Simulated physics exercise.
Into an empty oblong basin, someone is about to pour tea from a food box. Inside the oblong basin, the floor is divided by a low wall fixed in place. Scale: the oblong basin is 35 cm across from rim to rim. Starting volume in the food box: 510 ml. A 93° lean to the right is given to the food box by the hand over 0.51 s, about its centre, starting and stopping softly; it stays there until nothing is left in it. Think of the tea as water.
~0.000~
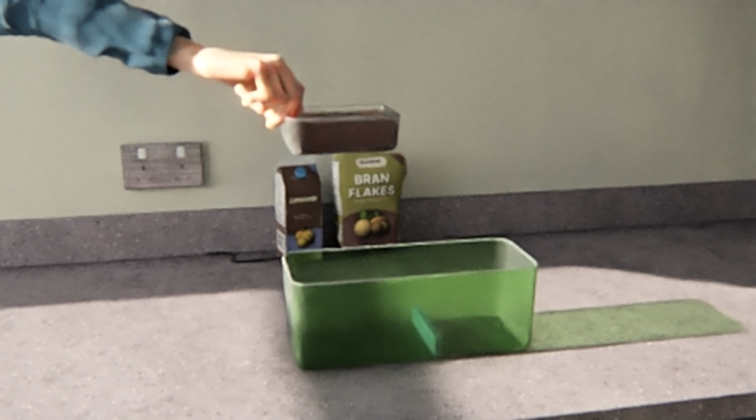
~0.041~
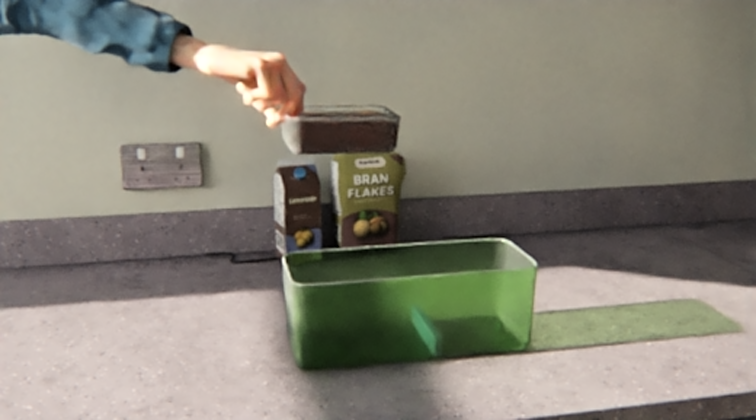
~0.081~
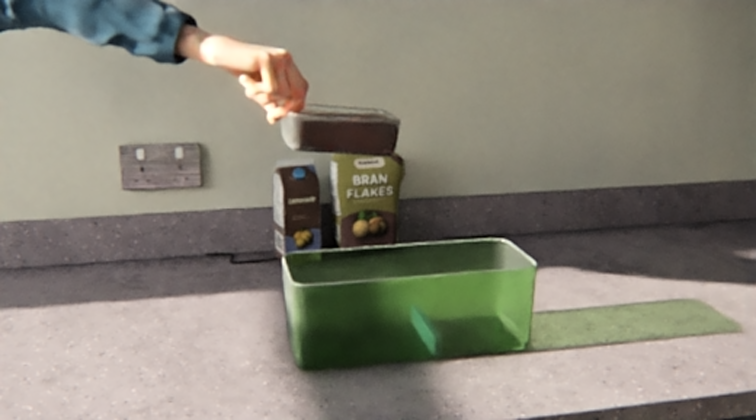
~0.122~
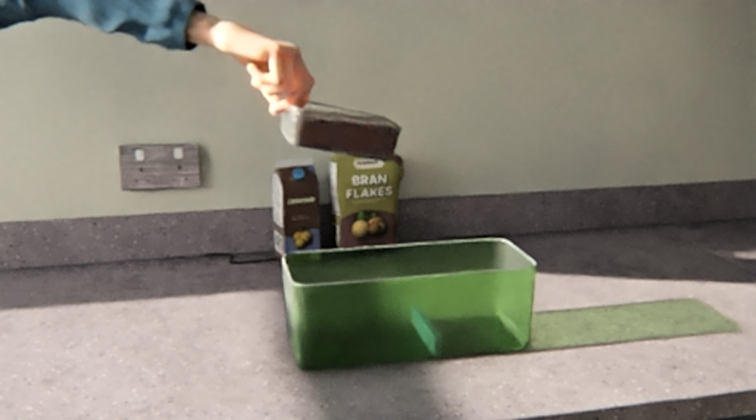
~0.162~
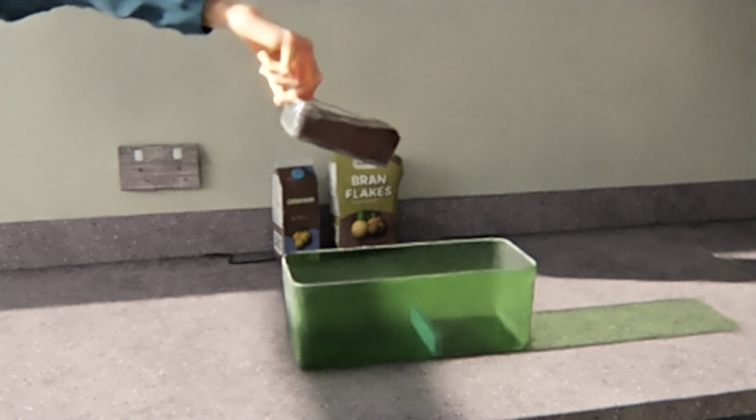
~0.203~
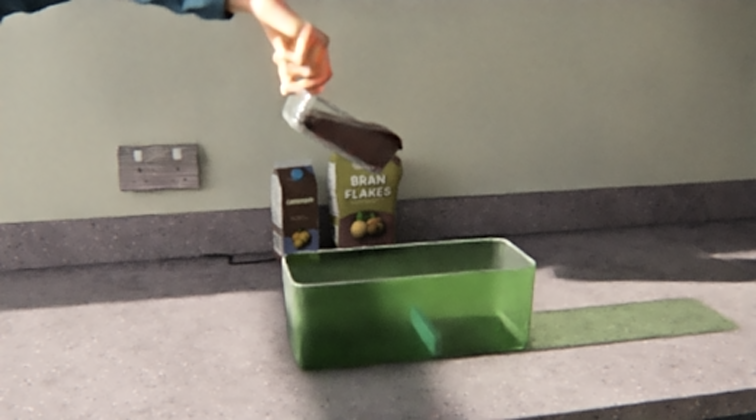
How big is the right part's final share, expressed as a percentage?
Some 60 per cent.
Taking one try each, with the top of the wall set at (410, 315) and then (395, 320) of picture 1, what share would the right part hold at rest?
Around 75 and 70 percent, in that order.
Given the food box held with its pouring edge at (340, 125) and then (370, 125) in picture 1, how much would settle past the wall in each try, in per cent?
I'd expect close to 20 per cent and then close to 25 per cent.
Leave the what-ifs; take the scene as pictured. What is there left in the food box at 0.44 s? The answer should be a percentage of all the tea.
Some 7 % of it is still there.
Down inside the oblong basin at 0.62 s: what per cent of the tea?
Looks like about 86 % of the whole amount.
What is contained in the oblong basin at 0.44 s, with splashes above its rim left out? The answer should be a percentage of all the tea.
At that time the basin holds about 24 per cent of the liquid.
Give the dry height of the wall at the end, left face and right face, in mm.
Roughly 22 mm on the left side and roughly 10 mm on the right.
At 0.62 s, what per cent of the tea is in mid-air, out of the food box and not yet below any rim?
Around 5 percent of it is airborne.
Then, 0.44 s in, the tilt is 89° and 7 per cent is still to pour, 3 is left of the wall and 21 right of it.
Then, 0.62 s in, the tilt is 93° and 1 per cent is still to pour, 15 is left of the wall and 71 right of it.
Then, 0.81 s in, the tilt is 93° and 0 per cent is still to pour, 23 is left of the wall and 65 right of it.
Then, 1.01 s in, the tilt is 93° and 0 per cent is still to pour, 29 is left of the wall and 61 right of it.
Finally, 30 per cent lies left of the wall, 60 right of it and 10 outside.
